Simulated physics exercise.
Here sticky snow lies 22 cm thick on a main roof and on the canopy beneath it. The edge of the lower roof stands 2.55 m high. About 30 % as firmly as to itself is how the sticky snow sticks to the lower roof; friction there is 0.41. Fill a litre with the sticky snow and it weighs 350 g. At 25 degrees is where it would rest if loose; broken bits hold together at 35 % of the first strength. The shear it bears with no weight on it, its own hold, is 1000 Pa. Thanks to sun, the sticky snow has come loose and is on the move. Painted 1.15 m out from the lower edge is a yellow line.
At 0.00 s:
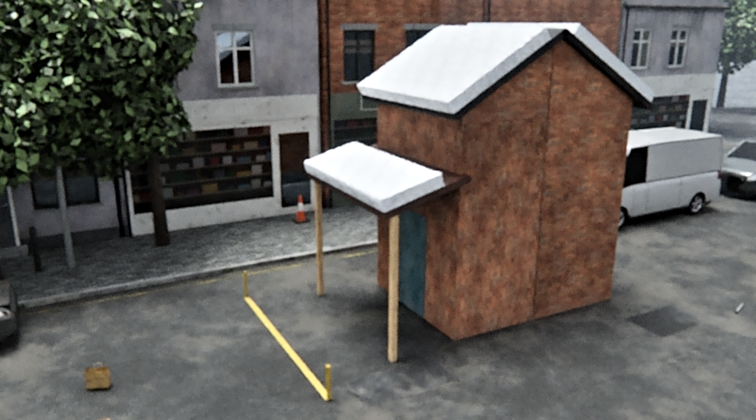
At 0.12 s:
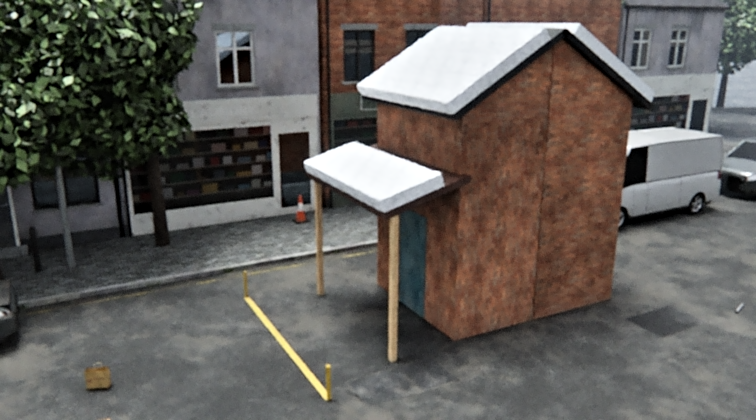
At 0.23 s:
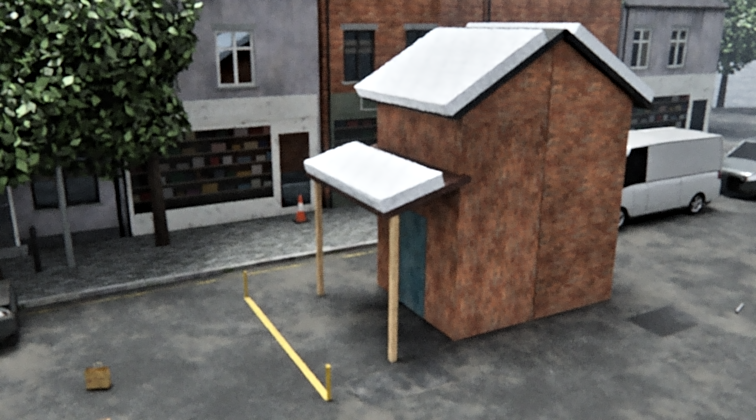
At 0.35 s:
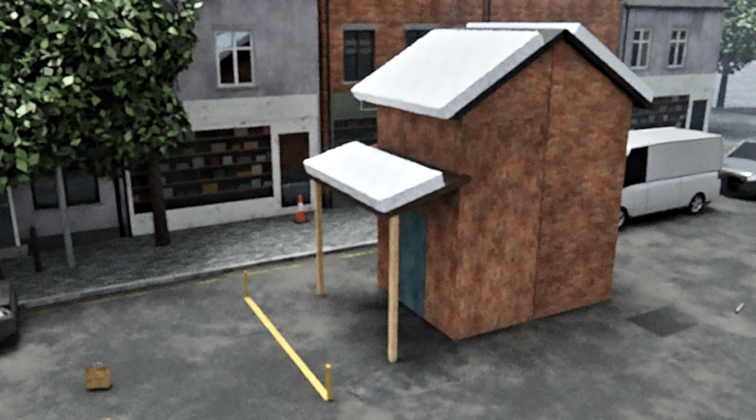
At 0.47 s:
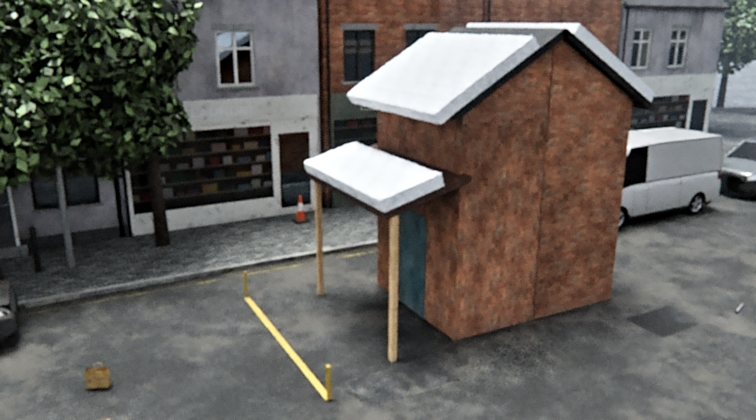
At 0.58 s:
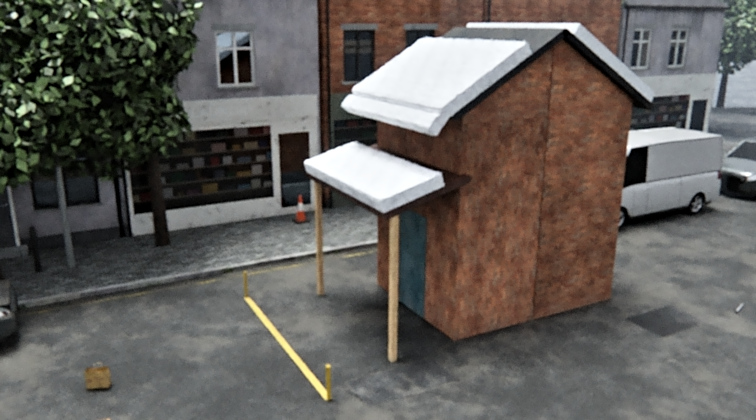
At the start, thick white snow covers the main roof of a small brick building and the canopy below. The snow on the main roof's left slope slides slowly down, baring a dark strip near the ridge. Its lower edge pushes out over the eave and cracks, while the canopy snow stays put.
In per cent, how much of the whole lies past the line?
46 per cent.
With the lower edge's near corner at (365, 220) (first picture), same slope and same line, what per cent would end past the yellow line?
That would come to roughly 35 %.
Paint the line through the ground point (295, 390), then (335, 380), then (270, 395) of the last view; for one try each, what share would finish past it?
About 35 %, 55 %, 22 %.
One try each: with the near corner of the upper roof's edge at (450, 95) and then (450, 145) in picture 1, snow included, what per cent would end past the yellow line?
45 %, then 16 %.
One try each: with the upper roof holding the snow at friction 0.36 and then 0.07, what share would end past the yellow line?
Respectively near 20 % and near 55 %.
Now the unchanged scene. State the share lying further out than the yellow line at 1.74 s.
I'd put it at close to 0 in a hundred.
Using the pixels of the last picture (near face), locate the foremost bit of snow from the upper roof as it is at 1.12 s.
(386, 193), give or take.
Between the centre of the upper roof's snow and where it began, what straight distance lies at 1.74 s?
It sits some 3.6 m from where it began.
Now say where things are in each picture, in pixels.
The first picture shows foremost bit of the sticky snow at (452, 103).
The second picture shows foremost bit of the sticky snow at (451, 103), its middle shifted 1.5 cm.
The third picture shows foremost bit of the sticky snow at (449, 112), its middle shifted 6.3 cm, 3 % of it past the upper edge, in one piece.
The fourth picture shows foremost bit of the sticky snow at (445, 104), its middle shifted 15 cm, 7 % of it past the upper edge, in one piece.
The fifth picture shows foremost bit of the sticky snow at (439, 118), its middle shifted 27 cm, 13 % of it past the upper edge, in one piece.
The sixth picture shows foremost bit of the sticky snow at (432, 124), its middle shifted 44 cm, 20 % of it past the upper edge, cracking.
After 1.12 s, none is below the lower edge and 0 % is past the line.
After 1.74 s, 38 % is below the lower edge and 0 % is past the line.
After 2.37 s, 69 % is below the lower edge and 44 % is past the line.
After 3.00 s, 69 % is below the lower edge and 46 % is past the line.
After 3.10 s, 69 % is below the lower edge and 46 % is past the line.
